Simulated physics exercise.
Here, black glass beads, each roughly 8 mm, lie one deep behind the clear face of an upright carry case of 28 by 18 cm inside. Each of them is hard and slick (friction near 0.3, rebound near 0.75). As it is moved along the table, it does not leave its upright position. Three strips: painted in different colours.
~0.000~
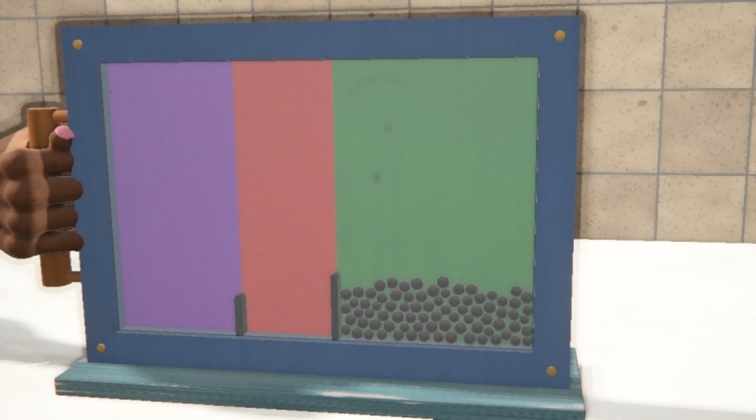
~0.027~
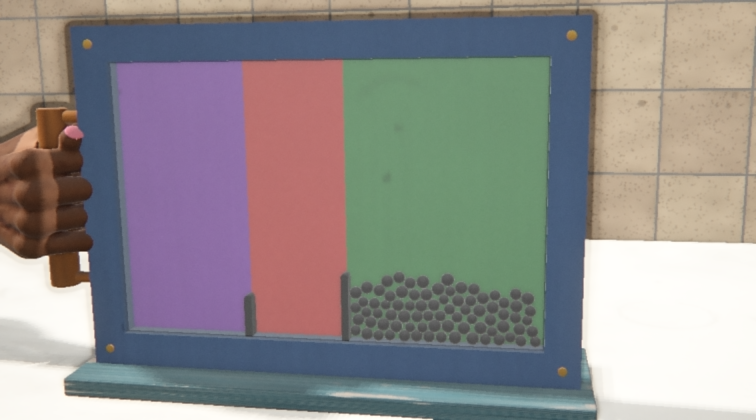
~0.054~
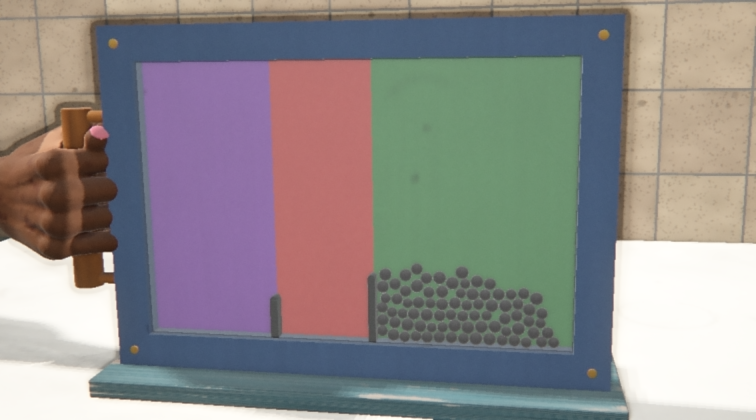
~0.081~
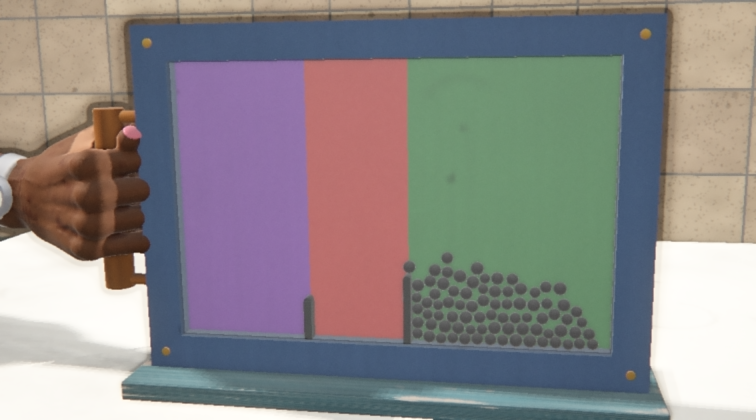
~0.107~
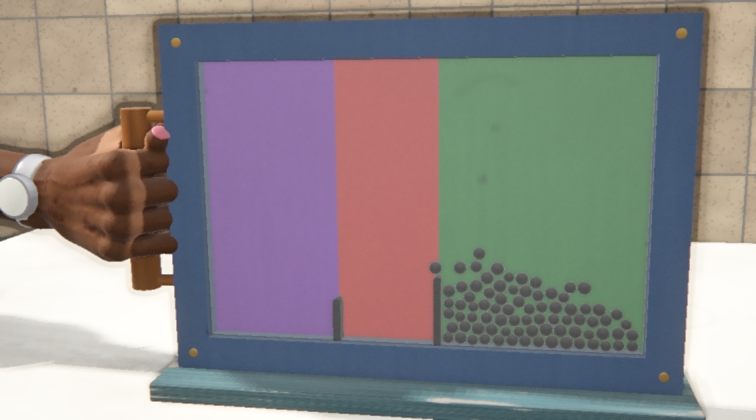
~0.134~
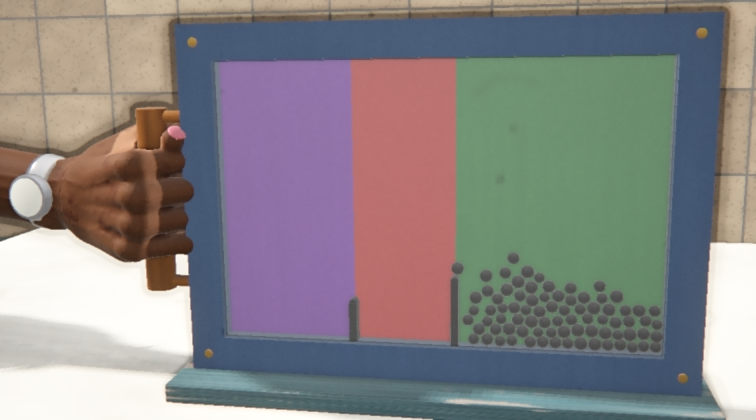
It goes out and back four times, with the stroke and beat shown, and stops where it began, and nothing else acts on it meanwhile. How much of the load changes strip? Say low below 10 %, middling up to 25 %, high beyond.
I'd call it a great deal.
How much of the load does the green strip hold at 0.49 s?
Share: Near 90 per cent.
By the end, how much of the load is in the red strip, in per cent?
Roughly 15 percent of the load.
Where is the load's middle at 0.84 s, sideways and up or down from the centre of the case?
The middle sits around 7 cm right of it and 7 cm below it.
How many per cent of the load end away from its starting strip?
Roughly 35 per cent.
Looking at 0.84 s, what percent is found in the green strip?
That part holds about 80 percent of it.
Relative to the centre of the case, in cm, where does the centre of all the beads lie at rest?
Offset approx. 2 cm right, 8 cm below.
After 0.49 s, it is 5 cm to the right; the beads' middle is 8 cm right of and 6 cm below the centre; red 5 %, purple 5 %, green 90 %; 10 % have changed strip.
After 0.84 s, it is at its start; the beads' middle is 7 cm right of and 7 cm below the centre; red 10 %, purple 10 %, green 80 %; 20 % have changed strip.
After 1.14 s, it is at its start; the beads' middle is 5 cm right of and 7 cm below the centre; red 15 %, purple 15 %, green 70 %; 30 % have changed strip.
At rest by 2.2 s, it is at its start; red 15 %, purple 20 %, green 65 %; 35 % have changed strip.
